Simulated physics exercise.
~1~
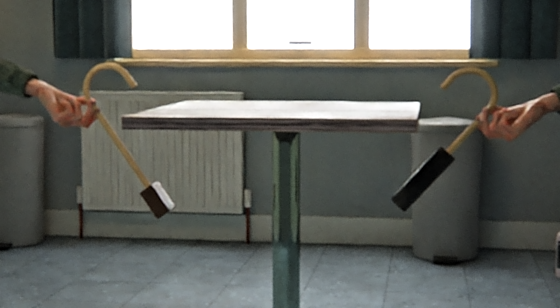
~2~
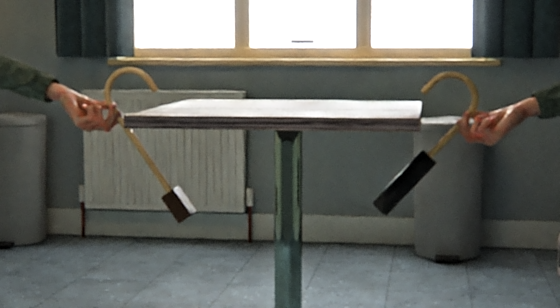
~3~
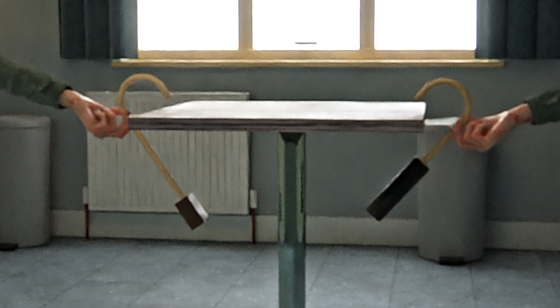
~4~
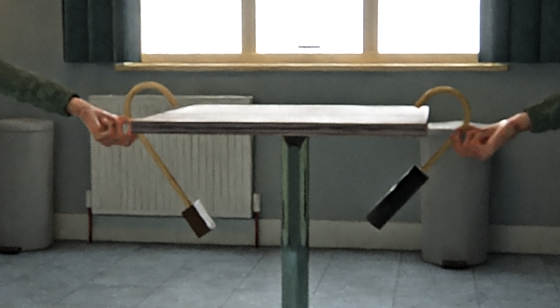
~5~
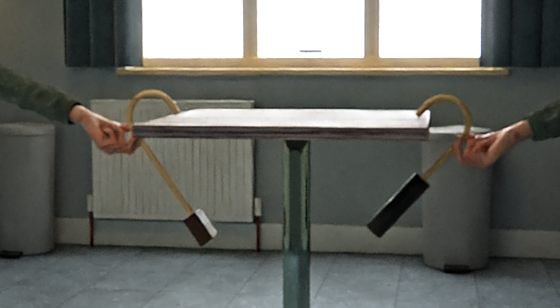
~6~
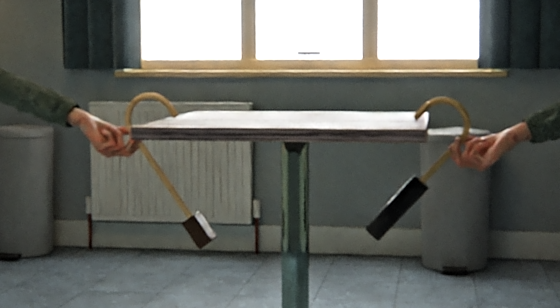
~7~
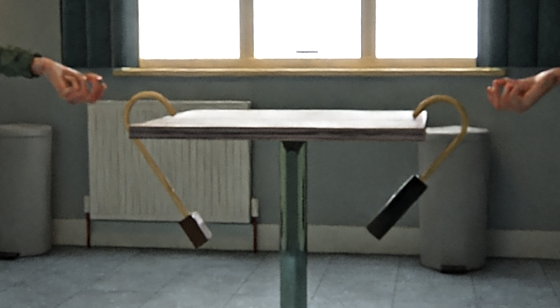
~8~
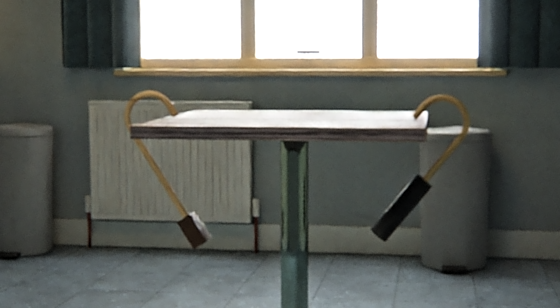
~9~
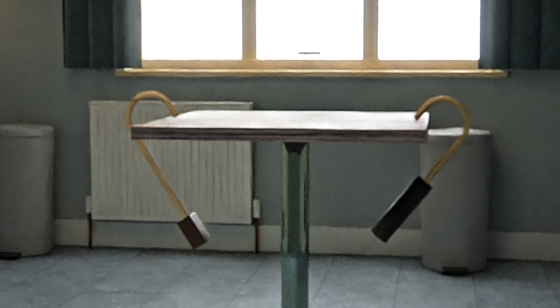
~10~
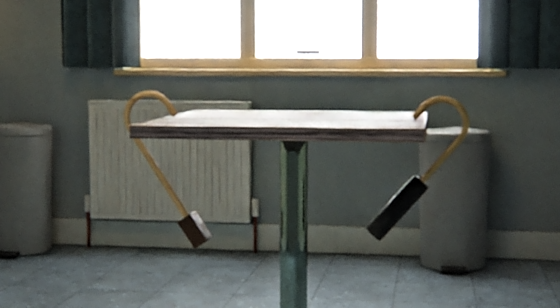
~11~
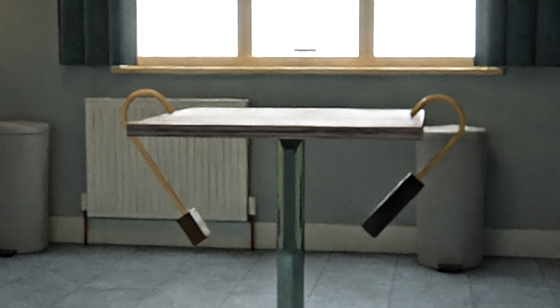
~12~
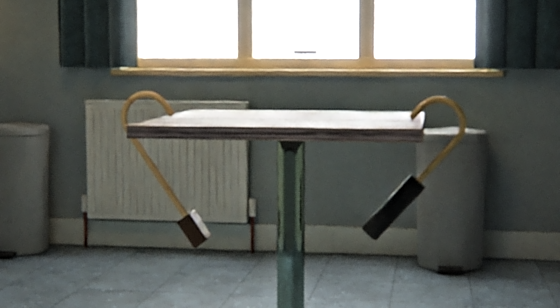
Two hands reach in from the left and right sides of a grey room, seen from the front at about table height, each holding an object with a pale curved crook. Between them stands a table with a green central leg, with a radiator, two bins and a bright window behind. The left hand moves a brown brush rightward while the right hand moves a black umbrella leftward, and both lower the crooks onto opposite ends of the tabletop. The hands then let go and draw back out of view. Both objects stay hooked on the edges, slanting inward beneath the table, as the view sways slightly.
